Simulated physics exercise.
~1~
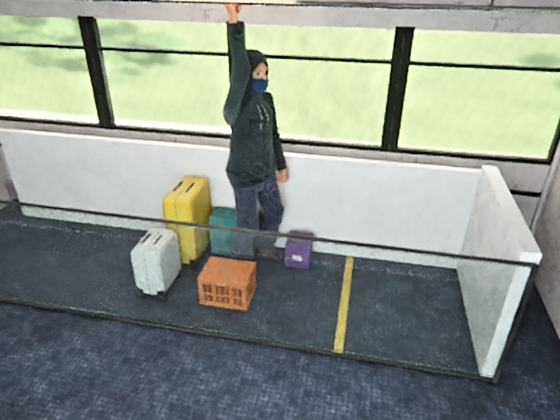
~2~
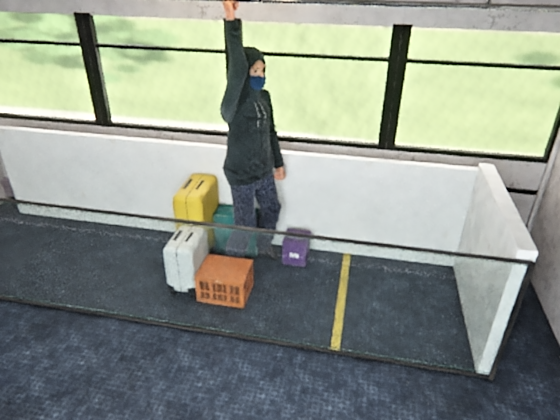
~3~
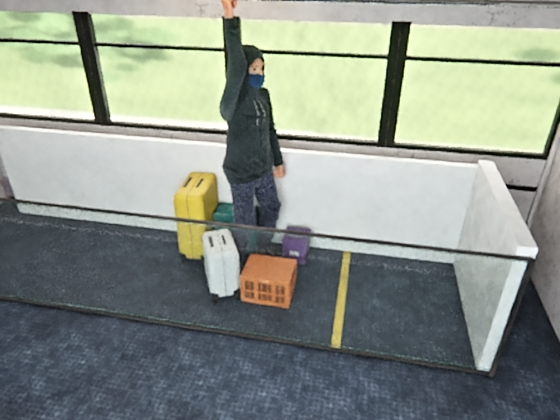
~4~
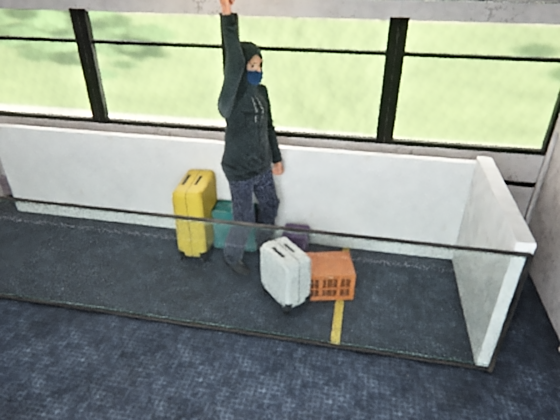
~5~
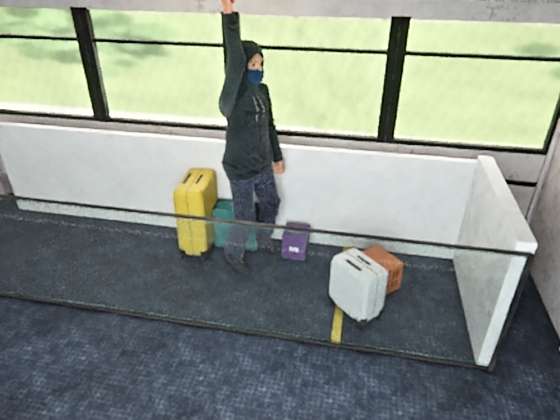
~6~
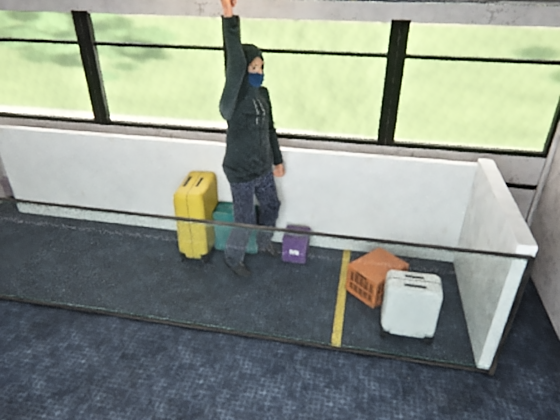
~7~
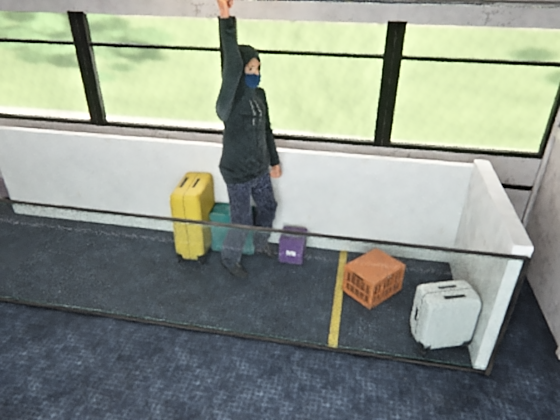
A white wheeled case stands at the left of a dark-floored bus bay, seen from slightly above through a clear front panel, with an orange crate beside it. Behind them are a yellow case, a teal carton, a purple tub and a masked passenger in a dark hood, one arm raised to a rail. The white case rolls right, and the crate slides ahead of it. Both cross the yellow floor line, where the crate stops just beyond and the case rolls past it. The white case ends upright near the right wall, while the yellow case, carton and tub remain left of the line.
